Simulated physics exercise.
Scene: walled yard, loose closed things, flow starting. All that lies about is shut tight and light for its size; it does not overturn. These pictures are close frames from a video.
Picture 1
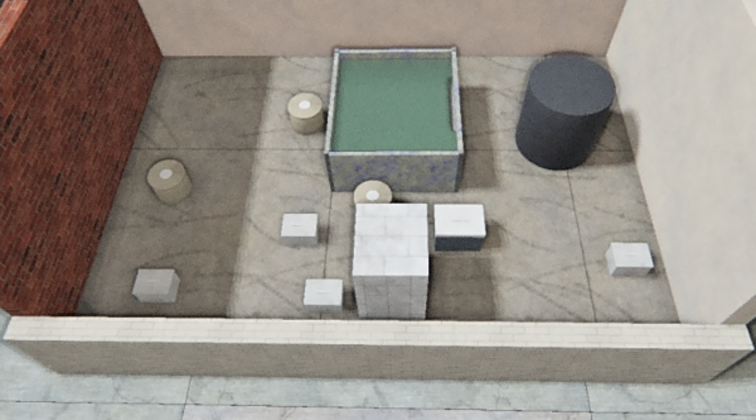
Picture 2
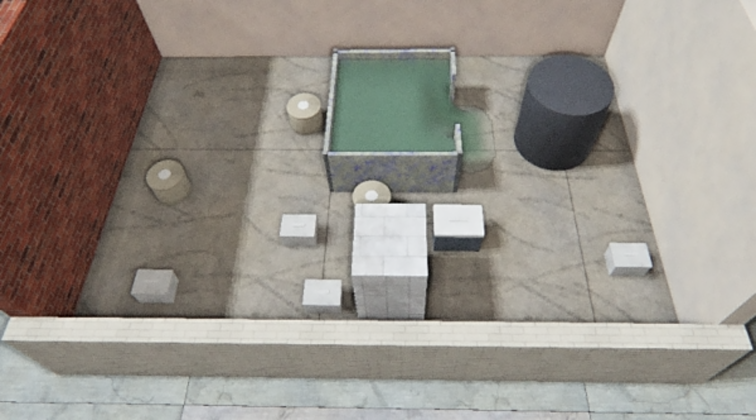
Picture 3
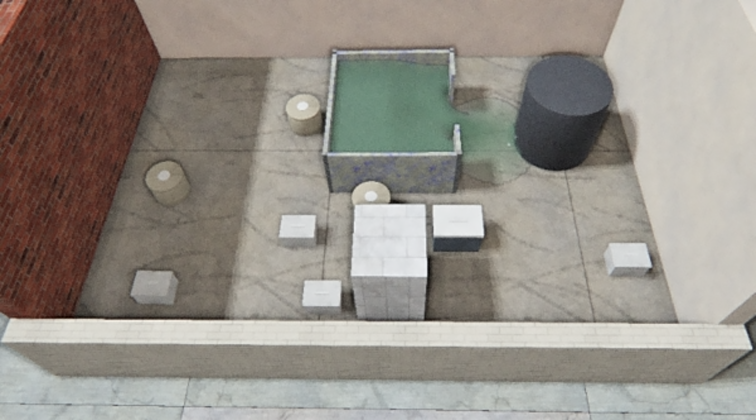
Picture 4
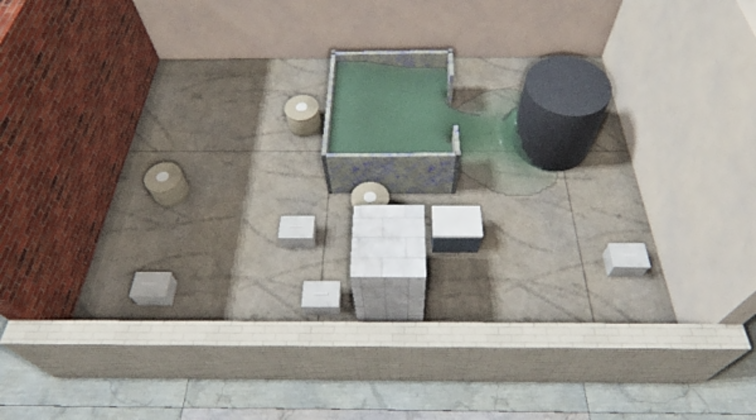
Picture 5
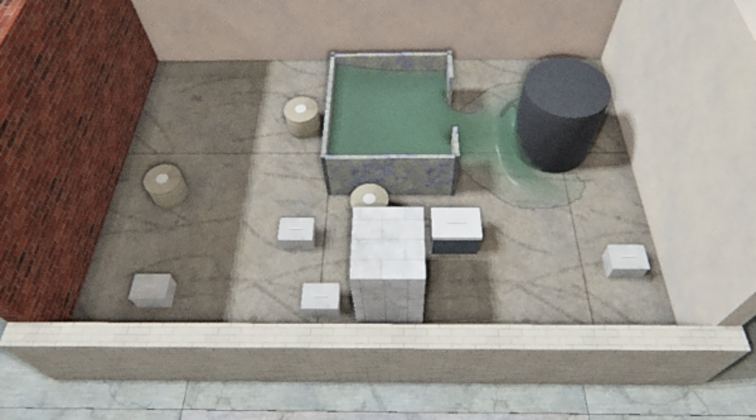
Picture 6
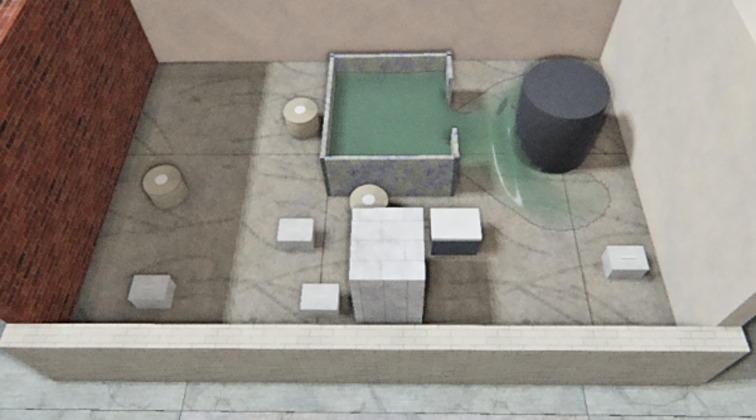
Green water poured through a gap in the right side of a raised square pool, reached the dark cylinder and spread around its base across the walled yard, while the scattered blocks stayed put.
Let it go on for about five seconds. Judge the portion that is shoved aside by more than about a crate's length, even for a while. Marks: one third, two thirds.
I expect the share pushed well aside to be below one third.
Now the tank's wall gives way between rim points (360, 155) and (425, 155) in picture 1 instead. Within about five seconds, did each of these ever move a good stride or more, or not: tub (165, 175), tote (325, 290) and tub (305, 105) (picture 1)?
Here is how they go, in order: Fails to go that far, fails to go that far, and fails to go that far.
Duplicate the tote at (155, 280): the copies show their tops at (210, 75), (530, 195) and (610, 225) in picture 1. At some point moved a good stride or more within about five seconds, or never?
The first sits tight, the second travels far, the third travels far.
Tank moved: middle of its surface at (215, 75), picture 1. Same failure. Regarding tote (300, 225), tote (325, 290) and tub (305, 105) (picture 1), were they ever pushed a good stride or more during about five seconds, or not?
In that order: Never so far, under that, yes.
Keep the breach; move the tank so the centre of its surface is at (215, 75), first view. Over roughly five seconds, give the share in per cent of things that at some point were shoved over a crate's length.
40 %, roughly.
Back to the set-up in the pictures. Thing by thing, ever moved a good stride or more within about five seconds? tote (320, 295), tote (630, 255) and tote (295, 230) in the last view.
Well, in the order you gave them, the first stayed under the mark, the second went the distance, and the third stayed under the mark.
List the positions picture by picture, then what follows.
In the first picture, a tub at (166, 174), on the bottom; a tub at (305, 105) rests on the ground; 0 of 8 have shifted.
In the second picture, a tub at (165, 174), on the bottom; a tub at (303, 106), on the bottom; 0 of 8 have shifted.
In the third picture, a tub at (164, 176) rests on the ground; a tub at (303, 106), on the bottom; 0 of 8 have shifted.
In the fourth picture, a tub at (163, 177) rests on the ground; a tub at (301, 107), on the bottom; 0 of 8 have shifted.
In the fifth picture, a tub at (162, 179) rests on the ground; a tub at (301, 109), on the bottom; 0 of 8 have shifted.
In the sixth picture, a tub at (161, 180) rests on the ground; a tub at (300, 110), on the bottom; 0 of 8 have shifted.
A moment on, 0 of 8 are well off their spots; 0 afloat.
Next, 1 of 8 are well off their spots; 1 afloat.
Later, 1 of 8 are well off their spots; 1 afloat.
In the end, 1 of 8 are well off their spots, and 1 have been at some point; 2 afloat.
